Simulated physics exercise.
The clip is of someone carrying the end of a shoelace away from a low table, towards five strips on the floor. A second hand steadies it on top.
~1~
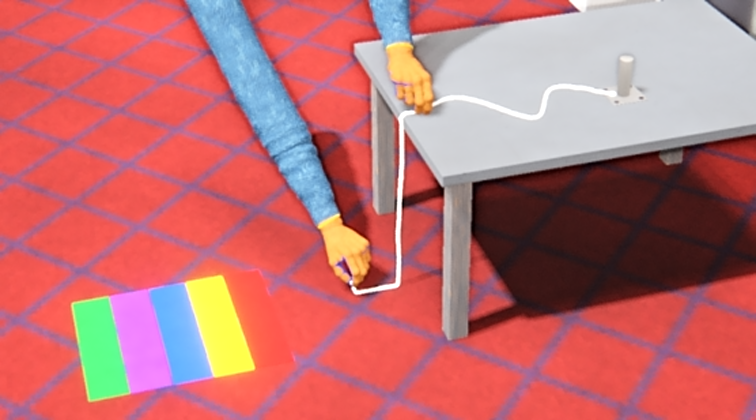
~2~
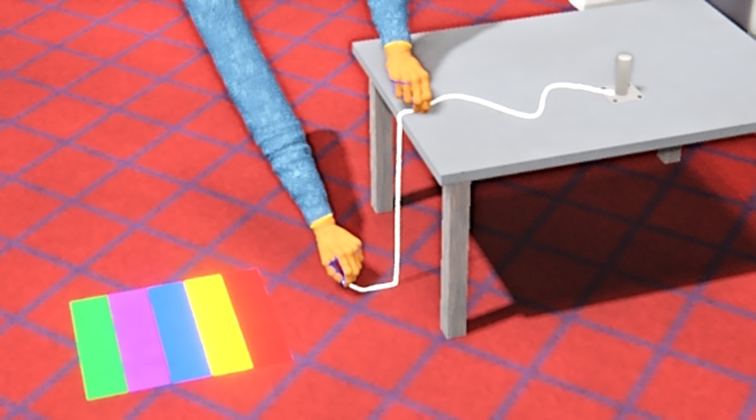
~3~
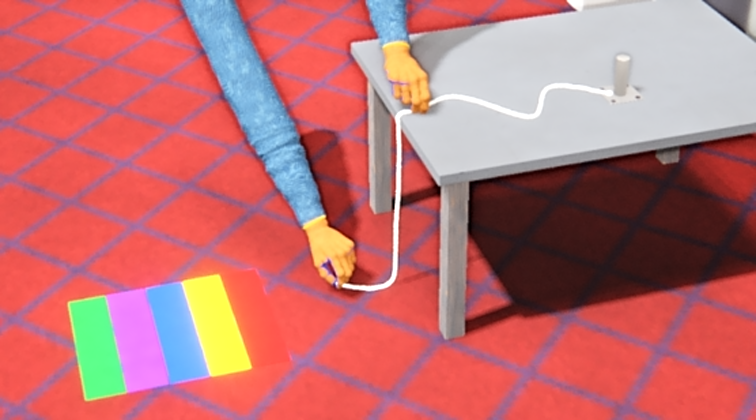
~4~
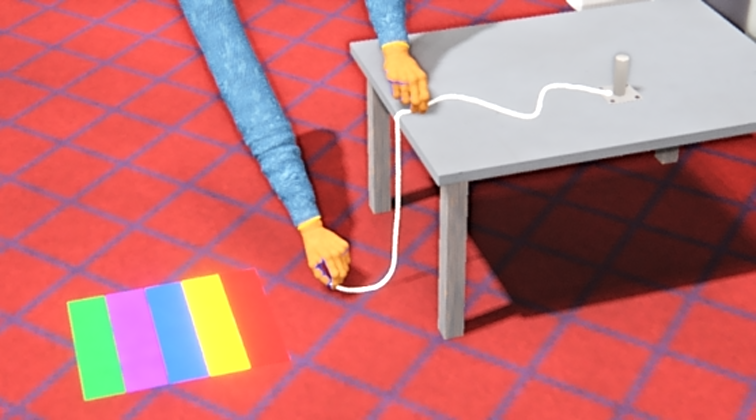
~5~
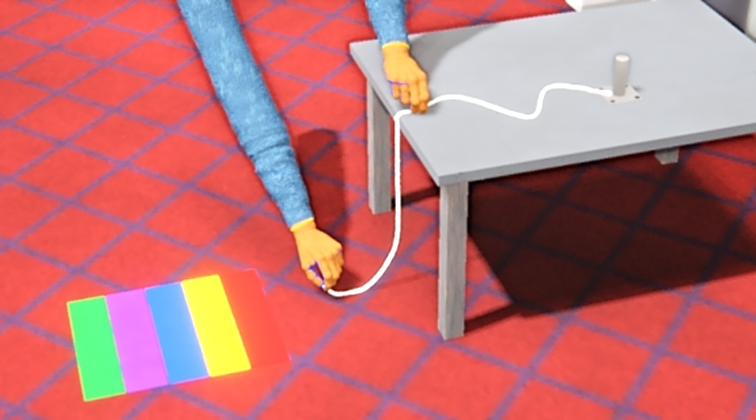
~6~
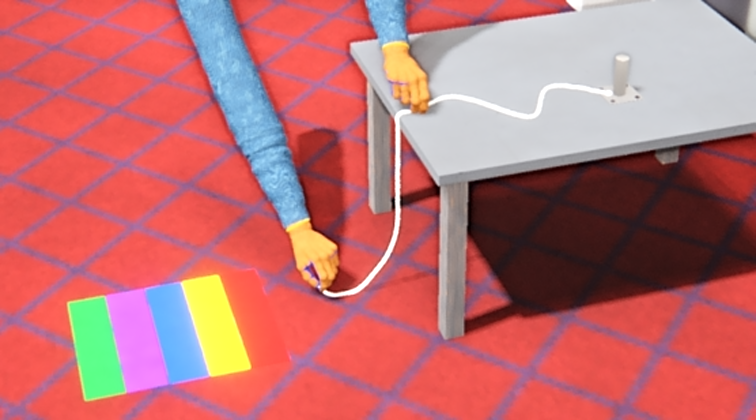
Shoelace end held in an orange hand moving slightly left across a red floor, its hanging length curving beside a grey table.
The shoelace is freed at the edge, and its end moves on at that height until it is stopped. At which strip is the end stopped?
The purple one.
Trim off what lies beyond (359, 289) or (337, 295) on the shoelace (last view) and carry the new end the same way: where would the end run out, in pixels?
Near (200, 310) and (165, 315).
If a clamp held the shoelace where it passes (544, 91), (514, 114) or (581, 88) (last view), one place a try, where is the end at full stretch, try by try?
About (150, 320), (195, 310) and (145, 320).
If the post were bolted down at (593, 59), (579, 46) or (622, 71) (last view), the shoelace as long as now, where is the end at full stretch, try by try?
Try by try, around (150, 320), (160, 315) and (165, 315).
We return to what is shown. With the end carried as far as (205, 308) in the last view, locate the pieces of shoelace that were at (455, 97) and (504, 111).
About (401, 122), and the other about (452, 108).
Soon after, end near (204, 308); over yellow.
After that, end near (160, 316); over blue.
At the stop, end near (134, 321); over purple. It halts on the purple strip.
